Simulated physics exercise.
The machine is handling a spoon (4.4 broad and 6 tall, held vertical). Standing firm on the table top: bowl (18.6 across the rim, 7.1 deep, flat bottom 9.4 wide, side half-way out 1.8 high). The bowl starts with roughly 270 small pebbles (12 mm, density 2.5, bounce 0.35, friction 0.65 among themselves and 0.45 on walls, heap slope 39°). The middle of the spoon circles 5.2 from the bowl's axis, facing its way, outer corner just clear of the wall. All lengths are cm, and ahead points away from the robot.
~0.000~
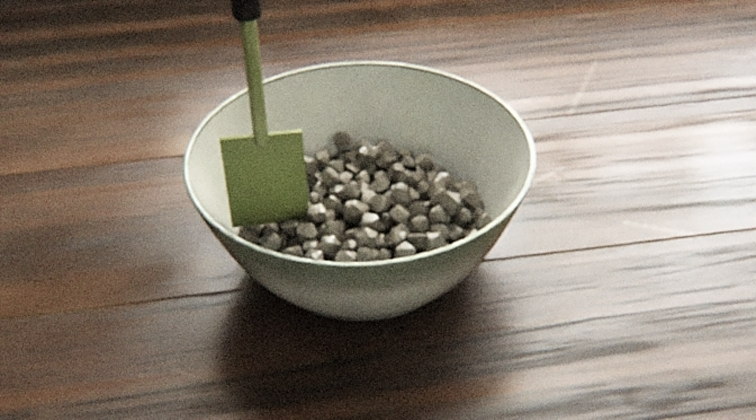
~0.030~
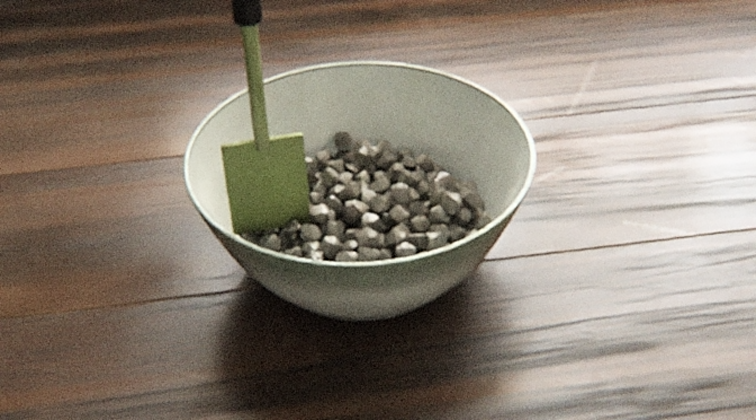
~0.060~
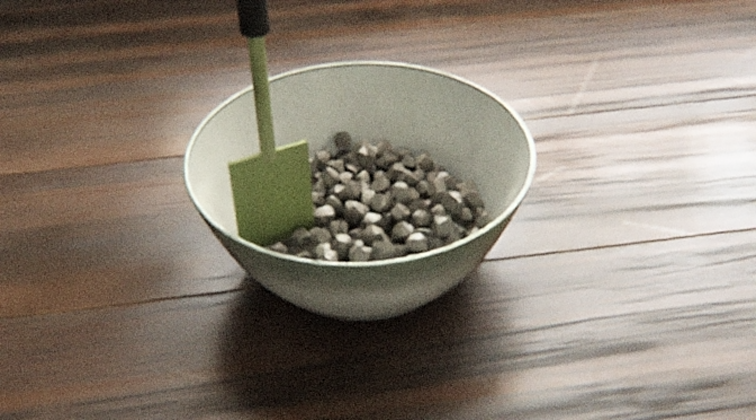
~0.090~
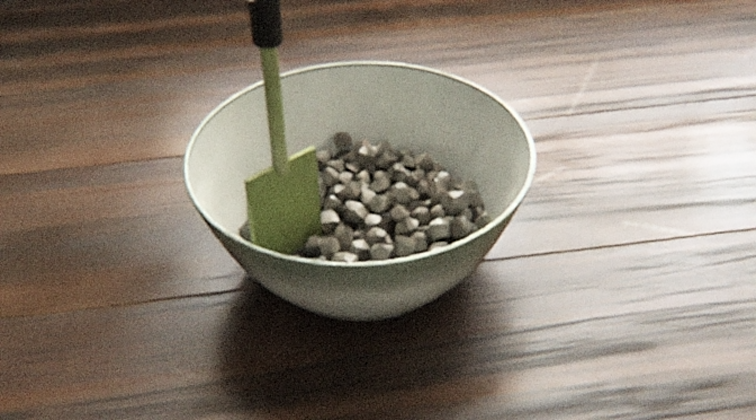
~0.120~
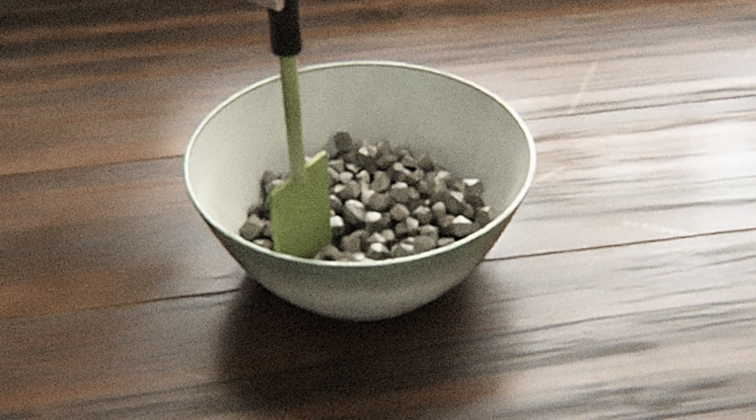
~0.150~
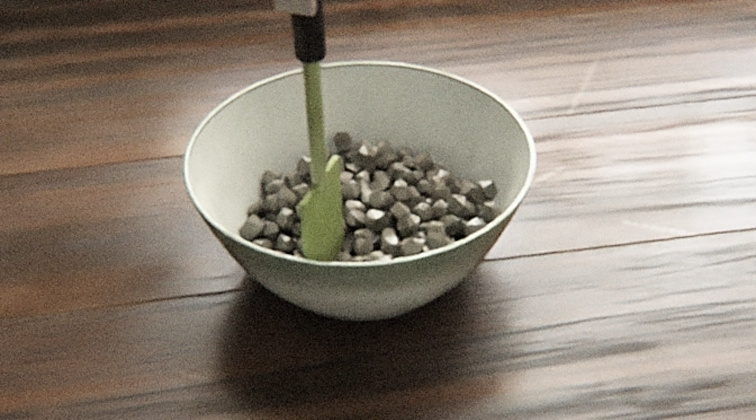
In the video, a green spatula-like tool with a black handle, held upright in a pale bowl of small grey pebbles on a wooden surface, moves from the left side toward the front, turning edge-on as it pushes through the pebbles.
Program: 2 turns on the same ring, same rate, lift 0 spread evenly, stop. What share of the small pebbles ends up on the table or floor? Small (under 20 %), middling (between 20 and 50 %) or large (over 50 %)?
A small share, under 20 %, ends on the table or floor.
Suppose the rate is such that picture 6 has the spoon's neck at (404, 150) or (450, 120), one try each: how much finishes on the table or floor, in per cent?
Some 30 and 35 per cent.
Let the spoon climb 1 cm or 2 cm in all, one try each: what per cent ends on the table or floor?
About 5 and 0 per cent.
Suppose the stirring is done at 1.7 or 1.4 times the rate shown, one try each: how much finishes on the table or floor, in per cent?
About 30 and 20 per cent.
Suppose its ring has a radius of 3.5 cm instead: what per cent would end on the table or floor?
Then about 5 per cent.
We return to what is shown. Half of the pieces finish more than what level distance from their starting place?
Roughly 7 cm.
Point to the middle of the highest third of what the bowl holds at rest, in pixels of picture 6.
Around (303, 251).
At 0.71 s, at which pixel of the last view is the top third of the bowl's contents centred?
At about (253, 188).
After 0.71 s, 321° round, highest piece 9 above the table; 263 in the bowl, 6 on the table or floor, 4 in flight or on the tool.
After 1.26 s, 221° round, highest piece 9 above the table; 244 in the bowl, 27 on the table or floor, 2 in flight or on the tool.
After 1.74 s, 0° round, highest piece 8 above the table; 236 in the bowl, 37 on the table or floor.
After 2.44 s, 0° round, highest piece 8 above the table; 236 in the bowl, 37 on the table or floor.
At rest, 236 in the bowl, 37 on the table or floor. That is 14 % on the table or floor.
